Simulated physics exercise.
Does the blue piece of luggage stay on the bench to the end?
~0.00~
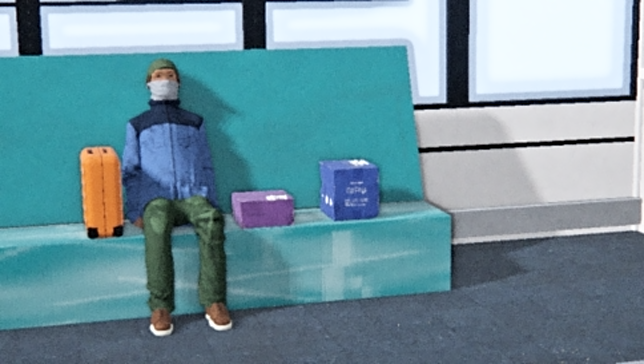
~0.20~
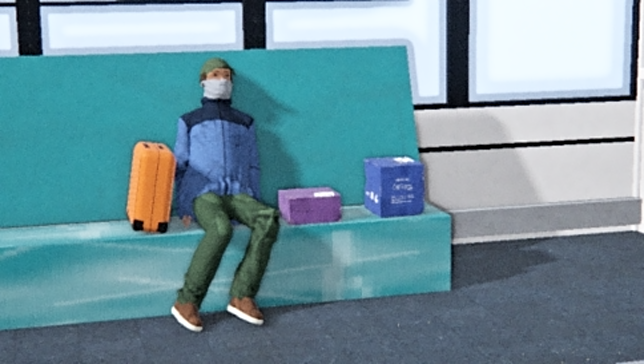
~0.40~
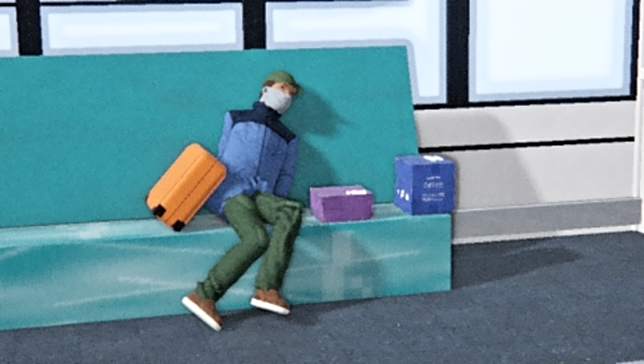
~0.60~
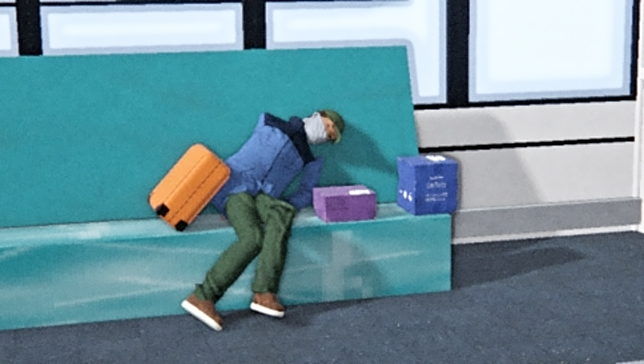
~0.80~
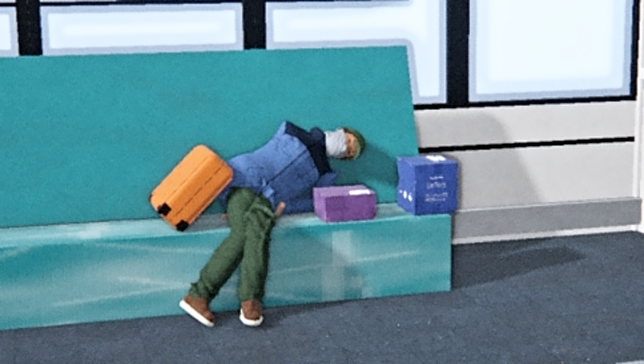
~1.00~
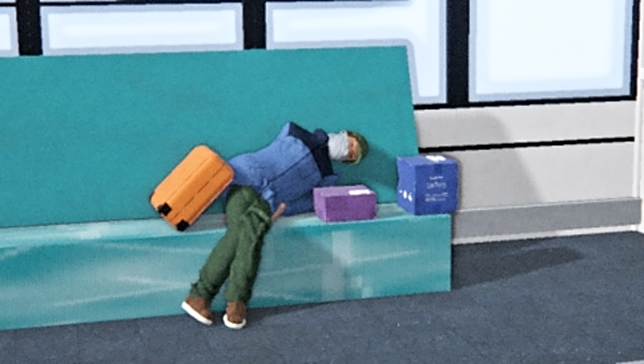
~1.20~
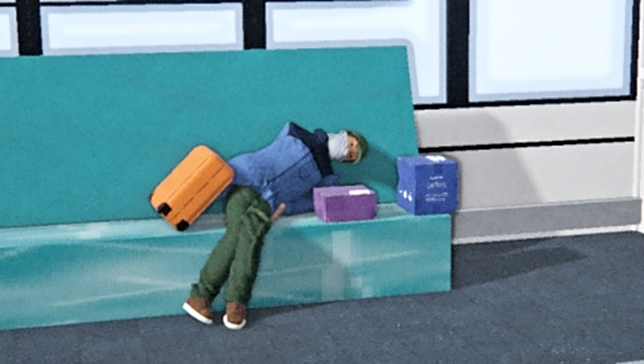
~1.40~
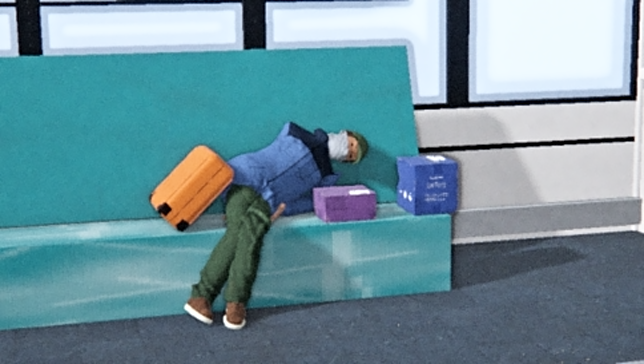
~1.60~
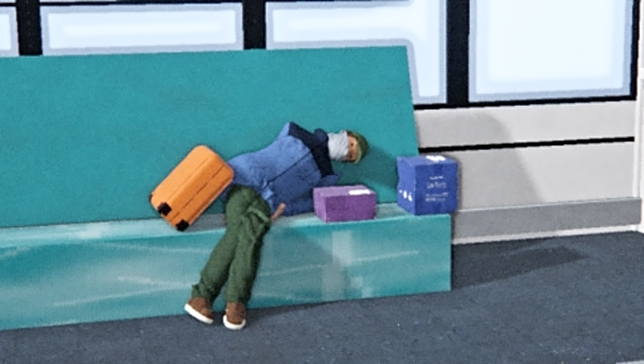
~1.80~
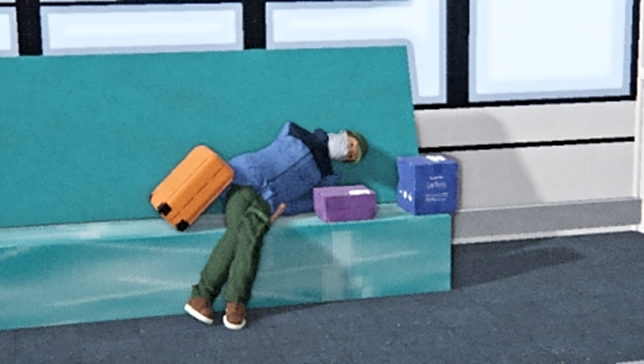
Yes, it slides right to the end of the bench but stops there, still upright on the seat.
On a teal bench, a passenger slides right with the luggage, slumps sideways and lies still.
